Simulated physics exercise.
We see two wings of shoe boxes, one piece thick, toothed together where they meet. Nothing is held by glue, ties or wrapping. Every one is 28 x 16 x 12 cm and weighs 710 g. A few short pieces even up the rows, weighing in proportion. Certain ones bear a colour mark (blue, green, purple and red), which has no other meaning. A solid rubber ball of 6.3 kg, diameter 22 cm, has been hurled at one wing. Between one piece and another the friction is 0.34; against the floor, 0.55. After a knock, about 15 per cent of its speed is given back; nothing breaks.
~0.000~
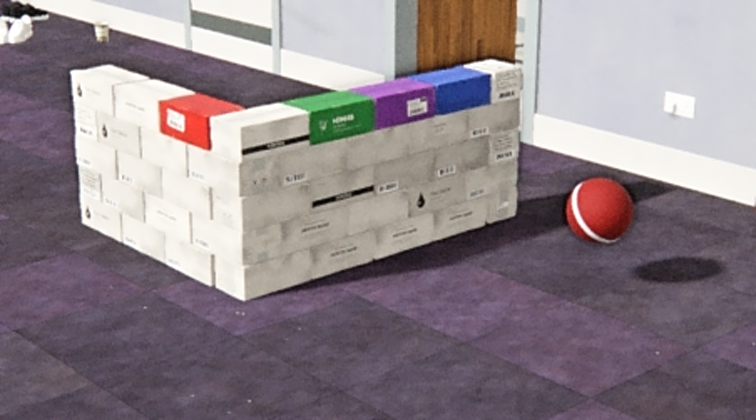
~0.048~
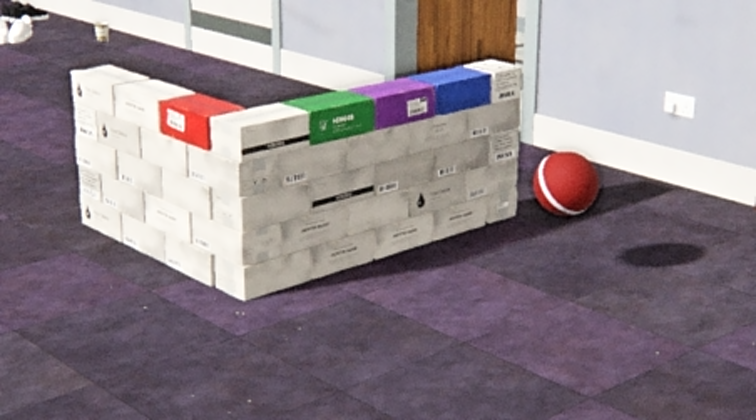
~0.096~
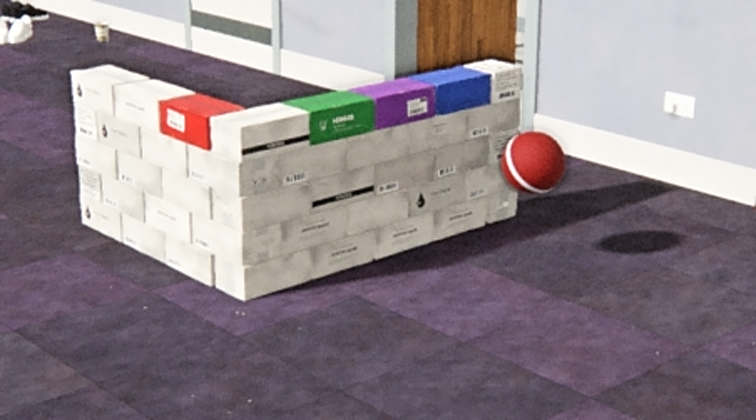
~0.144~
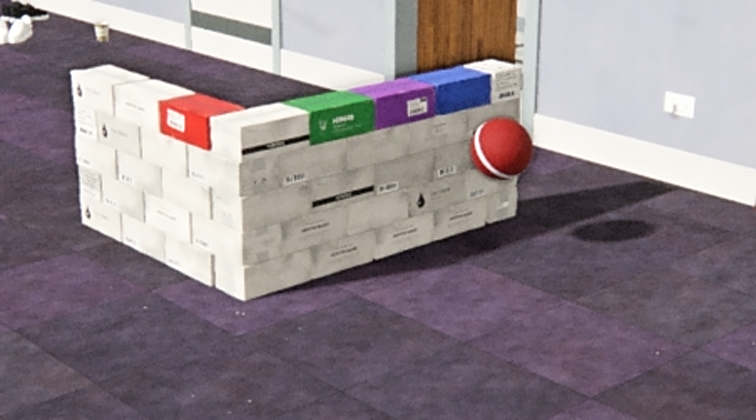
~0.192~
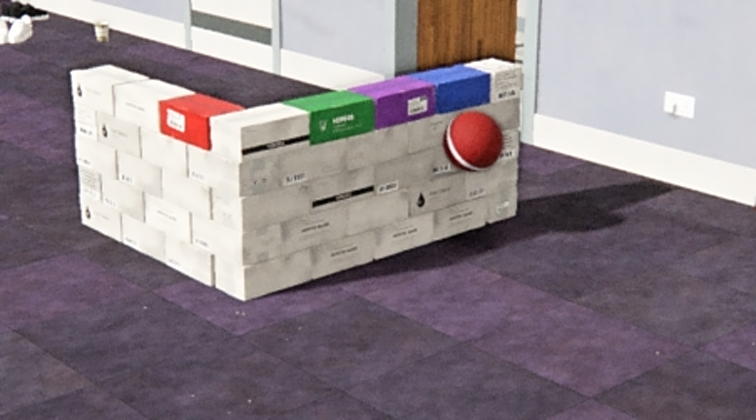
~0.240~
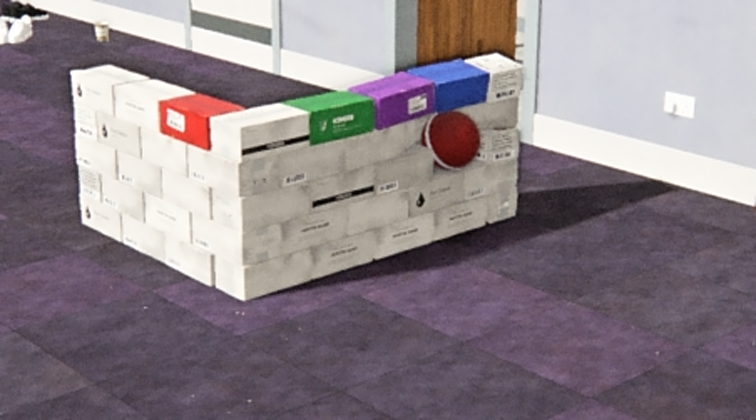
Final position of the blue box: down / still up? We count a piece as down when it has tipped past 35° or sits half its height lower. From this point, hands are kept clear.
Down.
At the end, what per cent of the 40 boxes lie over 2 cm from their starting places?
I count 15 % as shifted.
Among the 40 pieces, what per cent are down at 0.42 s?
10 per cent.
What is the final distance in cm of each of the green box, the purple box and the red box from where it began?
Net displacement, roughly: Green ~ 0 cm, purple ~ 0 cm, red ~ 0 cm.
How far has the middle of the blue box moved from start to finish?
Start and end are some 60 cm apart.
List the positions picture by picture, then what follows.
In the first picture (we follow the side turned to the camera), ball (600, 211) 57 cm from contact, 3.5 m/s; blue box (465, 95); red box (182, 126); purple box (406, 108); no piece has moved.
The second picture shows ball (566, 183) 42 cm from contact, 3.3 m/s; blue box (465, 95).
The third picture shows ball (534, 163) 27 cm from contact, 3.2 m/s; blue box (465, 95).
The fourth picture shows ball (502, 149) 11 cm from contact, 3.2 m/s; blue box (465, 95).
The fifth picture shows ball (473, 142) after contact, 2.7 m/s; blue box (465, 94); 2 stirred so far.
The sixth picture shows ball (450, 140) after contact, 2.4 m/s; blue box (463, 93) tipped 9°; purple box (408, 106) tipped 5°; green box (343, 122); 7 stirred so far.
Around 0.30 s, ball still moving; none of the 40 boxes down, 9 disturbed; blue box tipped 18°.
Around 0.42 s, ball still moving; 3 of the 40 boxes down; blue box tipped 28°, 14 cm lower.
Around 0.60 s, ball still moving; 5 of the 40 boxes down; blue box tipped 45°, 25 cm lower.
Around 0.92 s, ball still moving; 5 of the 40 boxes down; blue box upside down.
Finally (1.6 s), ball rolling away; 5 of the 40 boxes down; blue box upside down; purple box unmoved; green box unmoved. Seen by the last camera, middles, blue box near (366, 196), purple box near (390, 103).
